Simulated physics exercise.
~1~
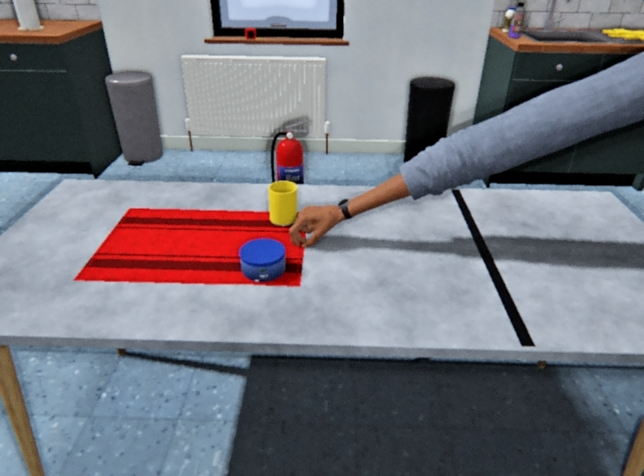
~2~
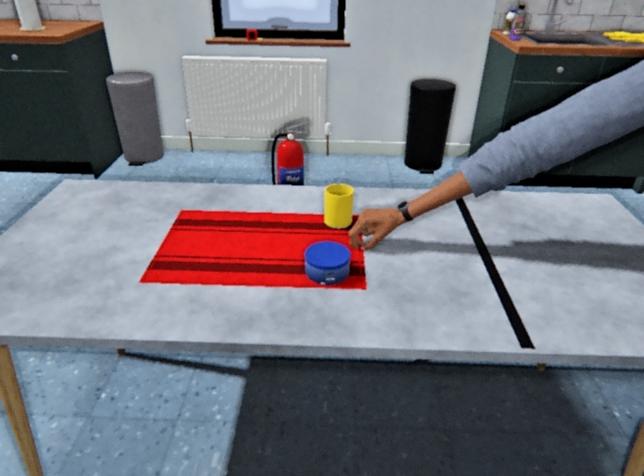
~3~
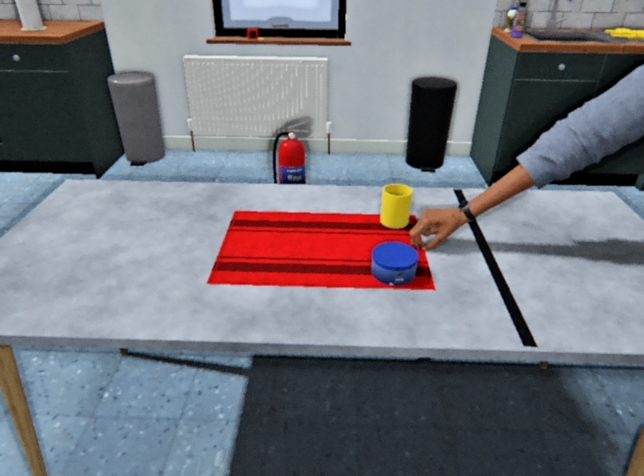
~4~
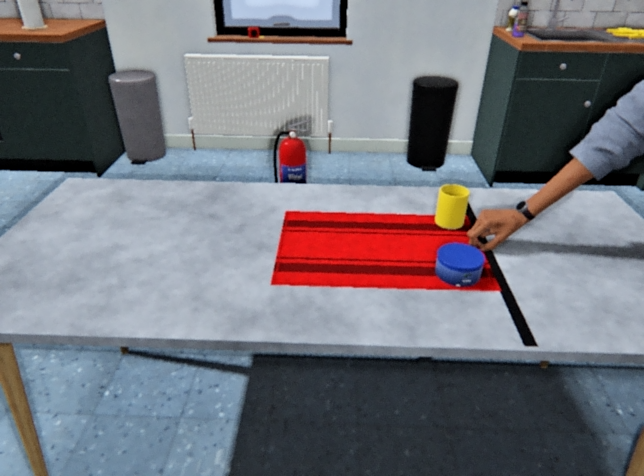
A hand pulling a red table runner rightward to a black tape line, blue tub and upright yellow mug riding along on it.
